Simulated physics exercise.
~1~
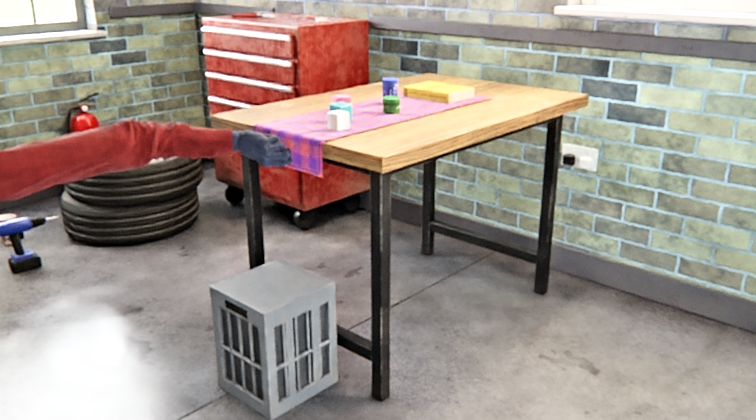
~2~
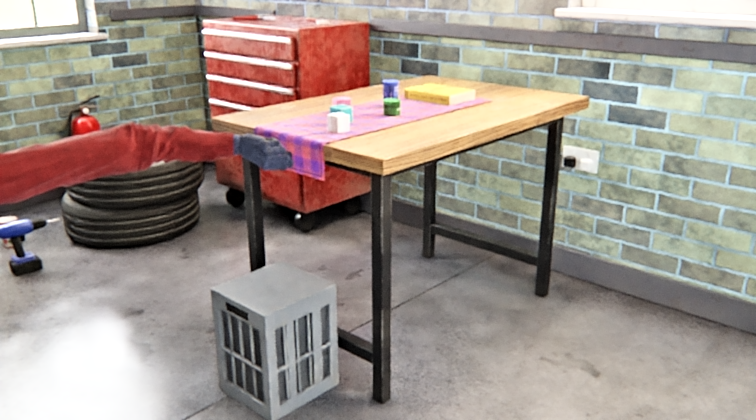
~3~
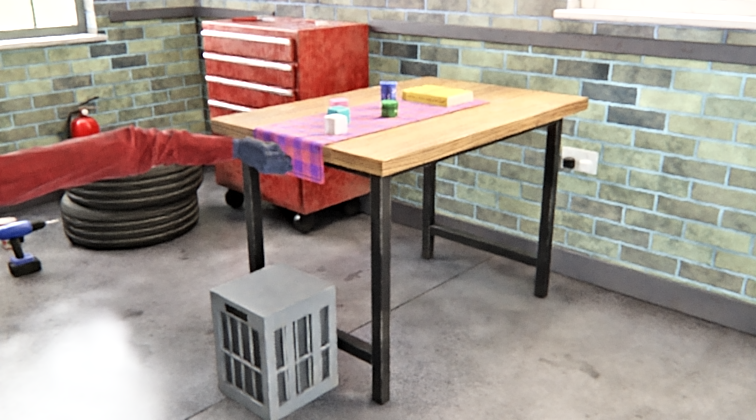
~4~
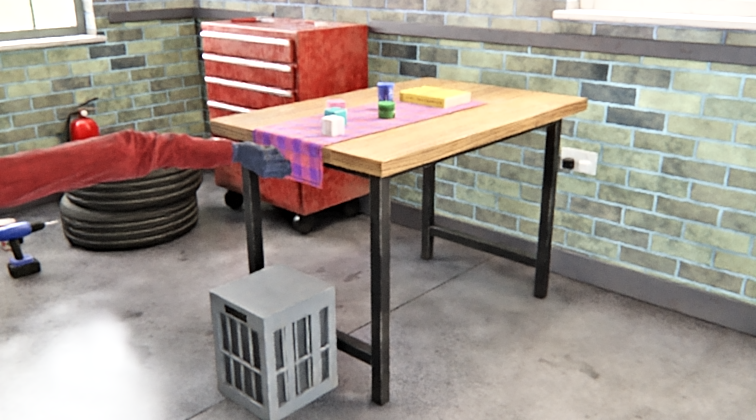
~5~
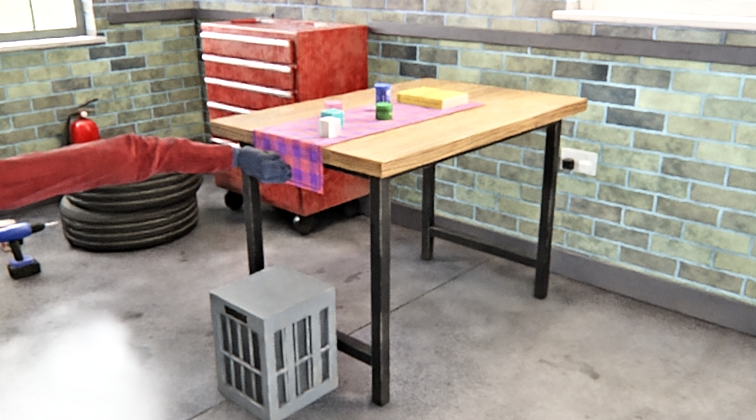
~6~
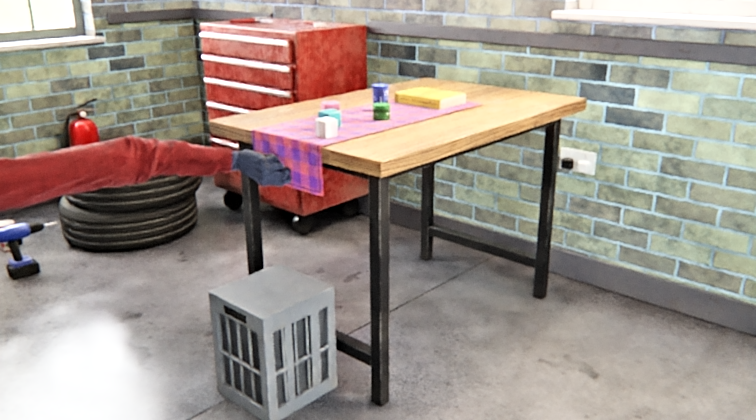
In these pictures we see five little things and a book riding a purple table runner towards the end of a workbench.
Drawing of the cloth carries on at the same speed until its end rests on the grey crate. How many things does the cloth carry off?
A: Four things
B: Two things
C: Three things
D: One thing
(C) Three things.
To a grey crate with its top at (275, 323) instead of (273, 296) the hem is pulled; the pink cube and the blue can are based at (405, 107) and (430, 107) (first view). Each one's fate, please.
The pink cube ends up on top while the blue can ends up on top.
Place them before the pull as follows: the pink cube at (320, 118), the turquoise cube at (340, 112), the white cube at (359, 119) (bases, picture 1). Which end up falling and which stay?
The pink cube drops off; the turquoise cube falls; the white cube falls.
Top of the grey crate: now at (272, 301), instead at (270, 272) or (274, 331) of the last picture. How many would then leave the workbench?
2 and 4.
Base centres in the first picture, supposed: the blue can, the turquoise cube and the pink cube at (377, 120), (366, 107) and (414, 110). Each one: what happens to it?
Here's what happens: The blue can leaves its perch, the turquoise cube remains aboard, the pink cube remains aboard.
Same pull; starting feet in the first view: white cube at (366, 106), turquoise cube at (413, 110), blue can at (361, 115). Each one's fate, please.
Of the three, the white cube stays aloft, the turquoise cube stays aloft and the blue can ends off the top.
Soon after, hem near (288, 245); white cube and turquoise cube gone.
After that, hem on the crate; white cube, turquoise cube and pink cube gone.
In the end, hem on the crate; white cube, turquoise cube and pink cube gone. It carries off three.
